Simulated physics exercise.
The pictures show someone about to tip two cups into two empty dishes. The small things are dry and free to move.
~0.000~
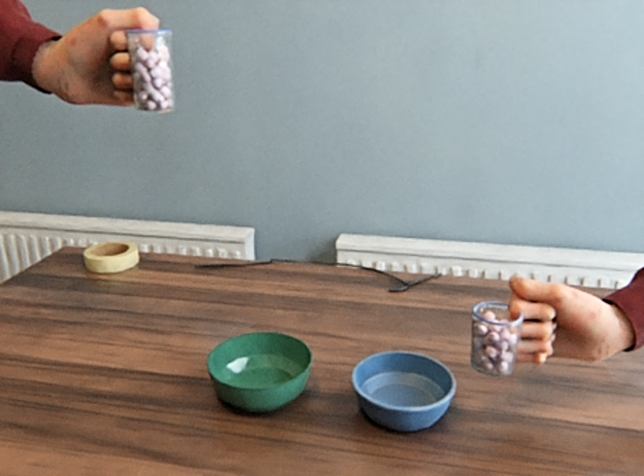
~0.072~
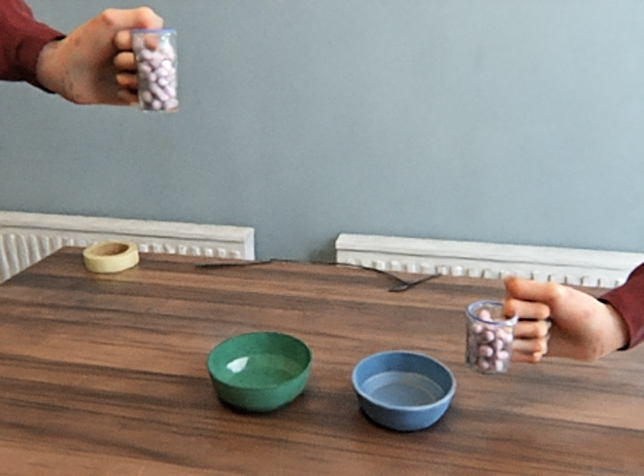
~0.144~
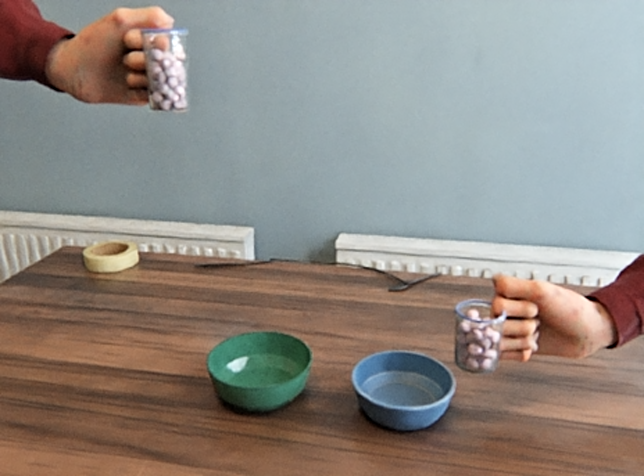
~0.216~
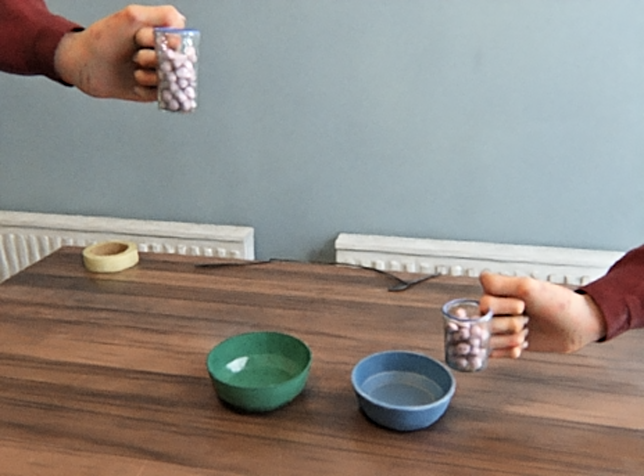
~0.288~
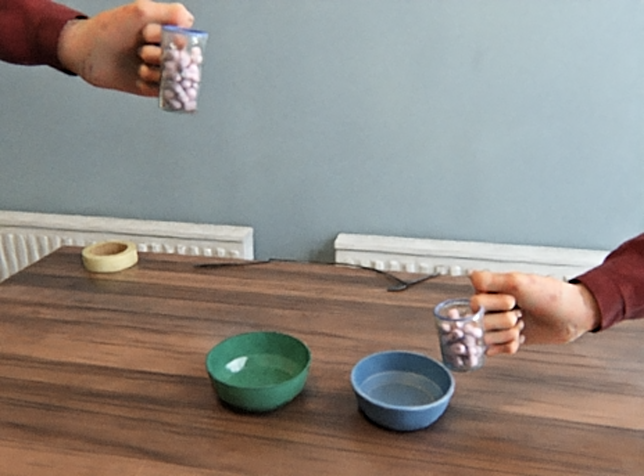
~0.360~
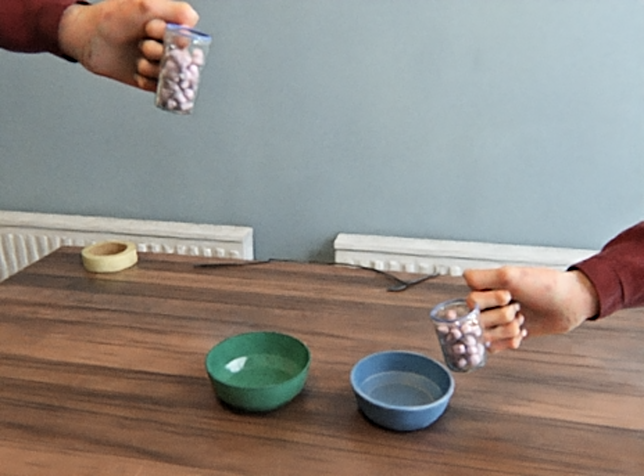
Above a wooden table, two hands move cups of sugar pearls inward, then tilt them slightly.
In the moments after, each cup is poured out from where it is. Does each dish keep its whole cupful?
The left dish ends with pieces scattered round it; the right one holds every piece.
After 0.84 s, left, the whole lot still in the cup; right, the whole lot still in the cup.
After 1.25 s, left, all but a few still in the cup, a little in the air; right, the bulk still in the cup, near a quarter in the dish, a little in the air.
After 1.61 s, left, near a third in the dish, near two thirds in the air; right, the whole lot in the dish.
In the end (2.5 s), left, near half in the dish, near half outside the dish; right, the whole lot in the dish, none at all outside the dish.
